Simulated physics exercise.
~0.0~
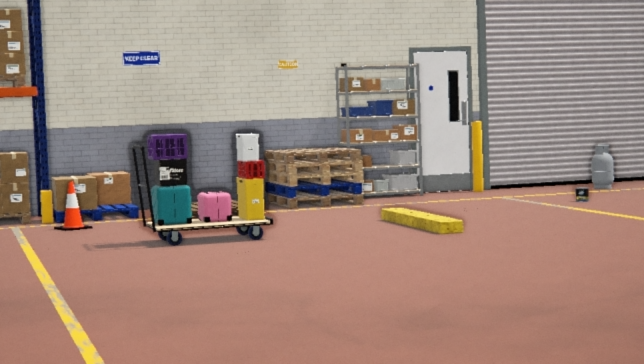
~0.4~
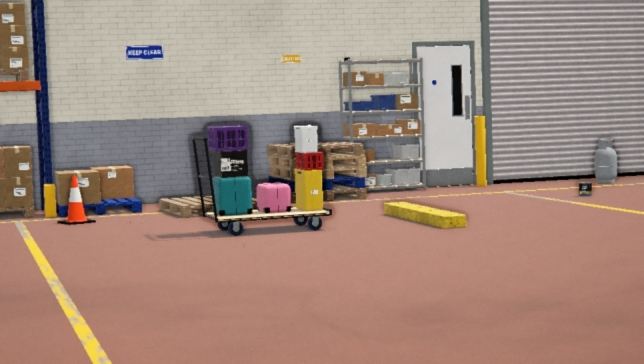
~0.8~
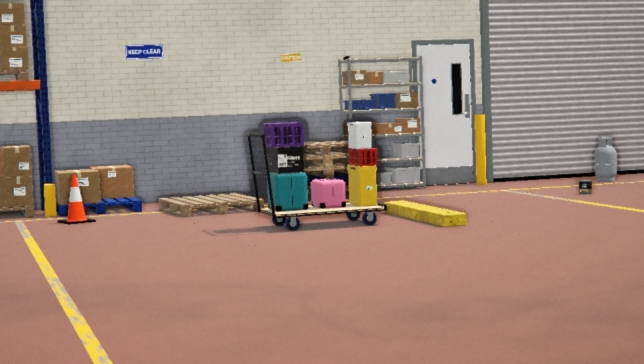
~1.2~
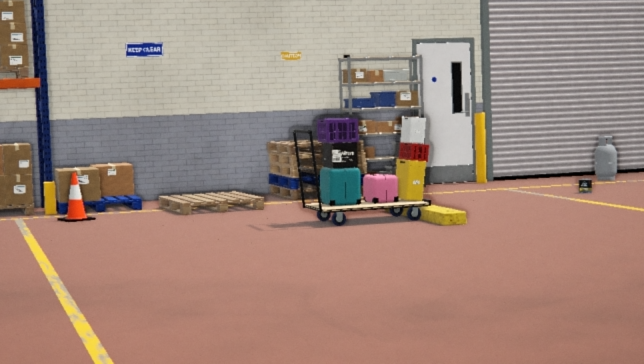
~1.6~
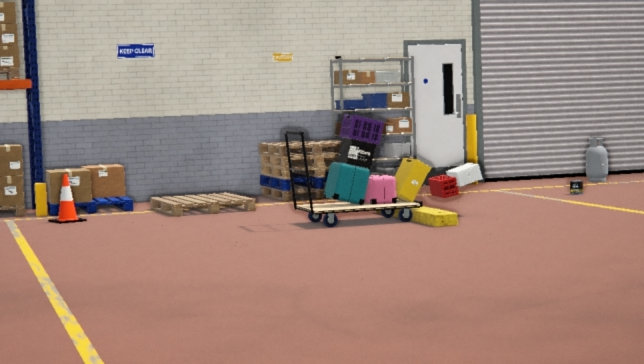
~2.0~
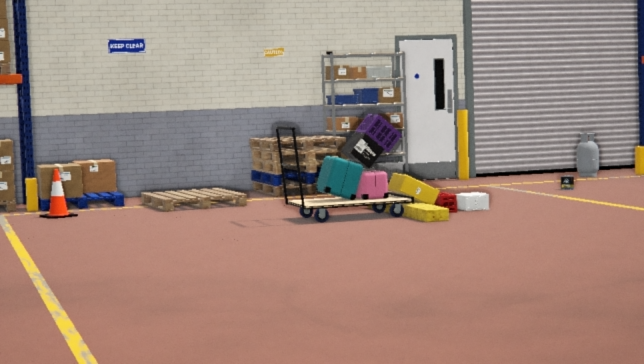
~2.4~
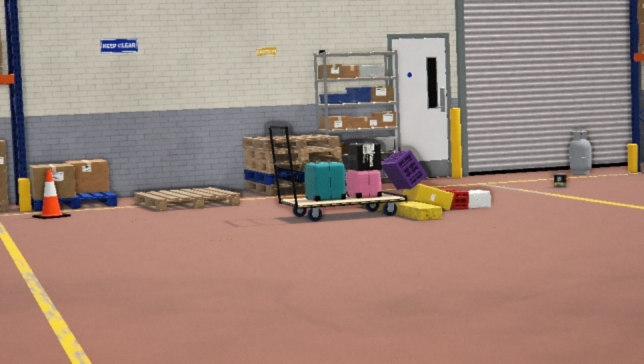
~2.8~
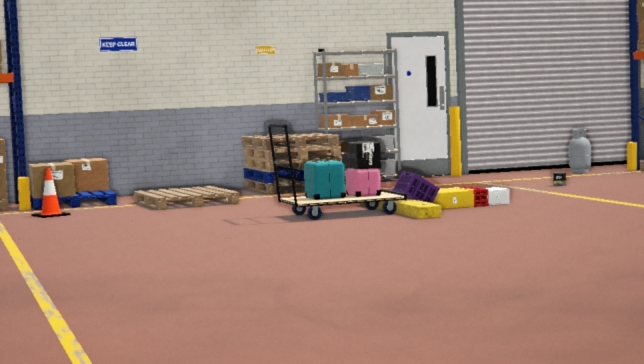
At the start, a flat cart stacked with suitcases, crates and boxes rolls right across a warehouse floor toward a yellow kerb, with nobody holding it. It stops against the kerb, and the white and red pieces pitch off the front while the tall yellow one leans after them. The yellow piece topples forward onto its side as the purple crate and black box tip off their stack. The purple crate drops past the front edge. Finally, the purple, yellow, red and white pieces lie beyond the deck, while the teal and pink suitcases remain standing aboard, the black box behind the pink one.
